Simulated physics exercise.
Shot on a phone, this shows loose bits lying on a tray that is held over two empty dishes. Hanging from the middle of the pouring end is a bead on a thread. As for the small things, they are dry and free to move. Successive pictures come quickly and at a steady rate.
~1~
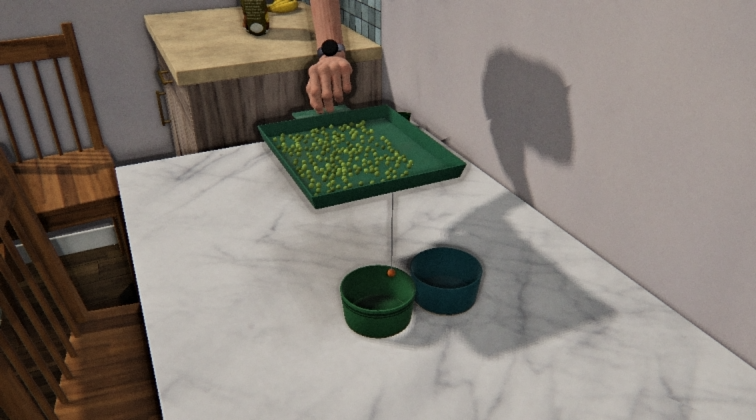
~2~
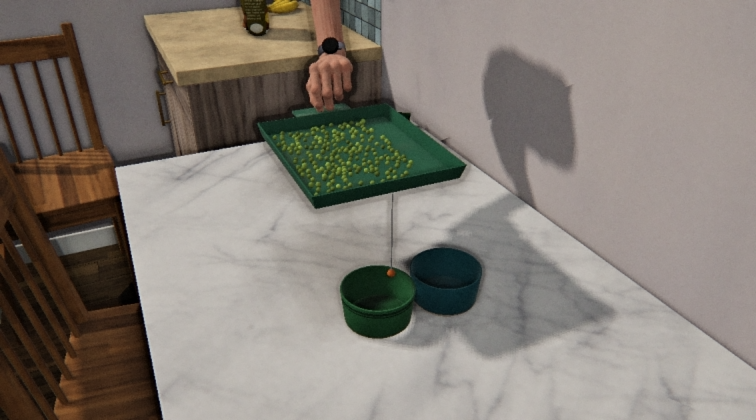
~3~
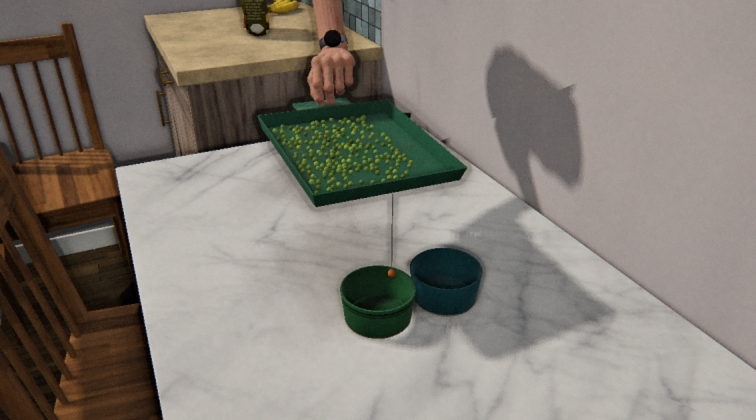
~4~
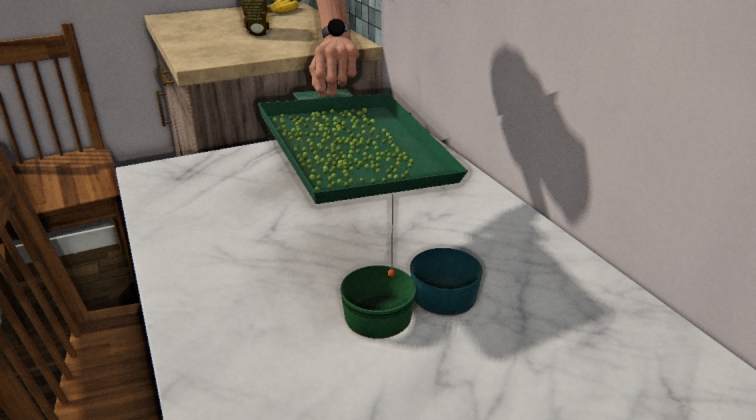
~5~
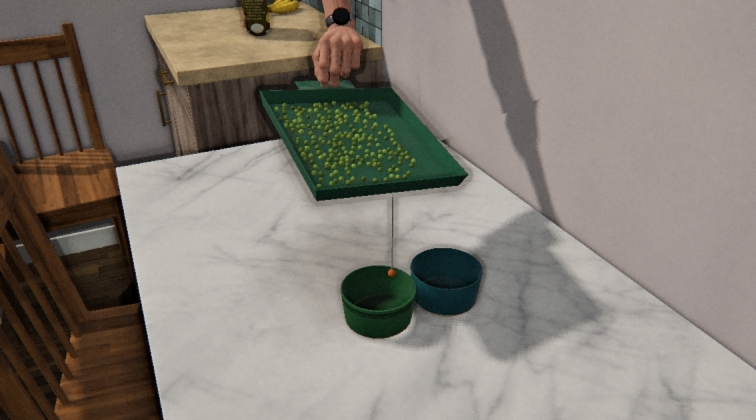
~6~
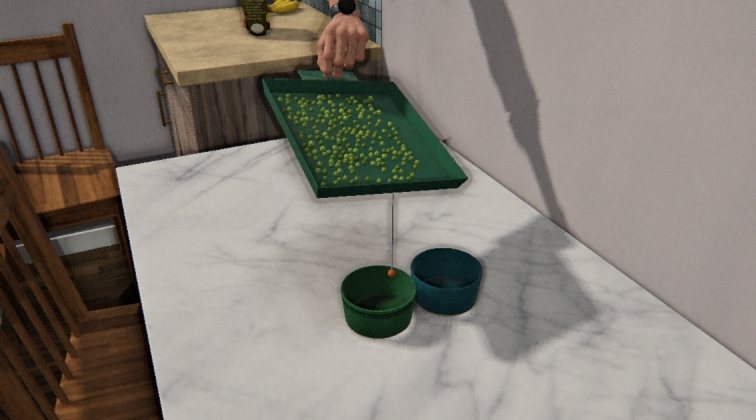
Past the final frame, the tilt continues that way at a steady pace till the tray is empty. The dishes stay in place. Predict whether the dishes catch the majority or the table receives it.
Dishes get most.
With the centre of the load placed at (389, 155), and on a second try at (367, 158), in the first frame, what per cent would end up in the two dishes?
In order, 100 % then 100 %.
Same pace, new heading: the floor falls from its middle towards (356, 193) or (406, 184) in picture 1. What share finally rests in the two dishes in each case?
For the first aim it is 10 in a hundred, for the second 60 in a hundred.
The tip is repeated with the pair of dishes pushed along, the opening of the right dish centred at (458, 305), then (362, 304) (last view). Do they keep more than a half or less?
The first place gets a lesser share, the second a lesser share.
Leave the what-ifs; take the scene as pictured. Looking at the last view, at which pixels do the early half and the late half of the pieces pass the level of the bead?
Early half: (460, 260); late half: (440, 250).
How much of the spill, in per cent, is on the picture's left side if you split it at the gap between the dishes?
Close to 0 per cent.
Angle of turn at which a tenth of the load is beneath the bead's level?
Close to 65° of tilt at that moment.
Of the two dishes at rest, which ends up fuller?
The one that comes out ahead is the rightward one.
Just after the last frame, tray tipped steeply; the larger part on the tray; about a tenth in the right dish; about a tenth outside both; about a tenth in the air.
A moment on, tray tipped past a quarter turn; roughly a quarter on the tray; roughly half in the right dish; about a tenth outside both; roughly a quarter in the air.
Further on, tray tipped past a quarter turn; almost all in the right dish; about a tenth outside both.
When it is over, tray tipped past a quarter turn; not one in the left dish; almost all in the right dish; about a tenth outside both.
